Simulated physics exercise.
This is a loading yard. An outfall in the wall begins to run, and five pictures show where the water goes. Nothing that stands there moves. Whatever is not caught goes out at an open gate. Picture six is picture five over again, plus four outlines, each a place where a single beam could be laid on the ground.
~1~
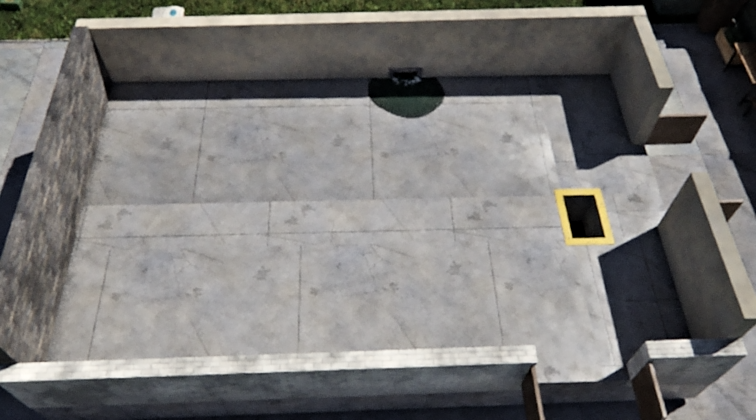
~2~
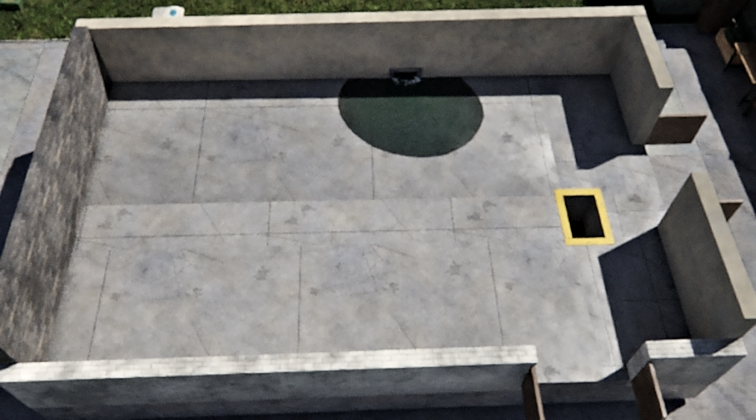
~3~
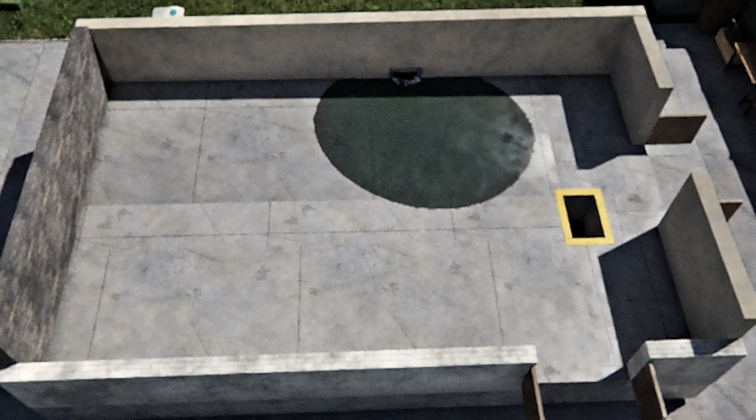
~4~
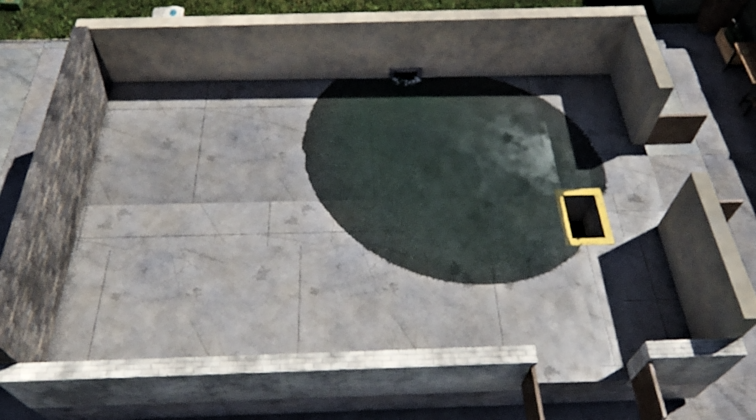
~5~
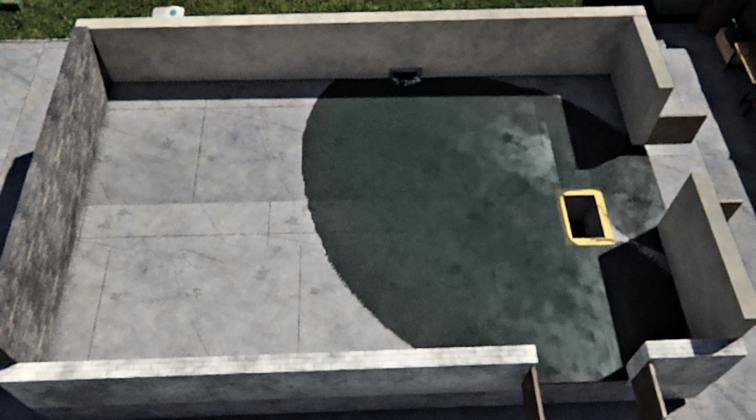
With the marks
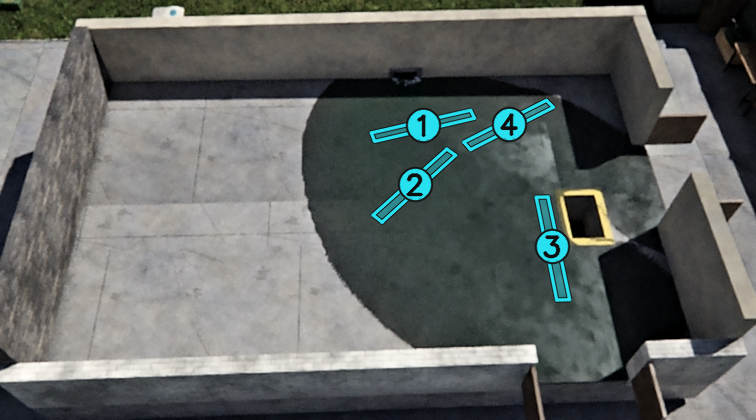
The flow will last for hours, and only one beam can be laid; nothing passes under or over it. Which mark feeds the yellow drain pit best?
Spot 2 does it best.
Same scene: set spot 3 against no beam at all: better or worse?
It is worse.
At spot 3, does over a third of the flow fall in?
No, it does not.
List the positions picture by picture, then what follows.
The first picture shows outfall at (405, 74); yellow drain pit at (584, 216); open gate at (575, 366); open gate at (644, 184); 2 % of the ground under water, visible out to (440, 102); yellow drain pit still dry.
In the second picture, 7 % of the ground under water, visible out to (408, 154); yellow drain pit still dry.
In the third picture, 16 % of the ground under water, visible out to (476, 198); yellow drain pit still dry.
In the fourth picture, 30 % of the ground under water, visible out to (550, 263); yellow drain pit taking water.
In the fifth picture, 47 % of the ground under water, visible out to (680, 319); yellow drain pit taking water.
In cyan, 1 from (373, 137) to (472, 114); 2 from (377, 218) to (451, 152); 3 from (563, 299) to (542, 197); 4 from (467, 145) to (549, 103).
If 1 is chosen, about 15 % of the stream goes into the yellow drain pit, about 84 % out by the gates.
If 2 is chosen, about 28 % of the stream goes into the yellow drain pit, about 72 % out by the gates.
If 3 is chosen, about 14 % of the stream goes into the yellow drain pit, about 84 % out by the gates.
If 4 is chosen, about 18 % of the stream goes into the yellow drain pit, about 82 % out by the gates.
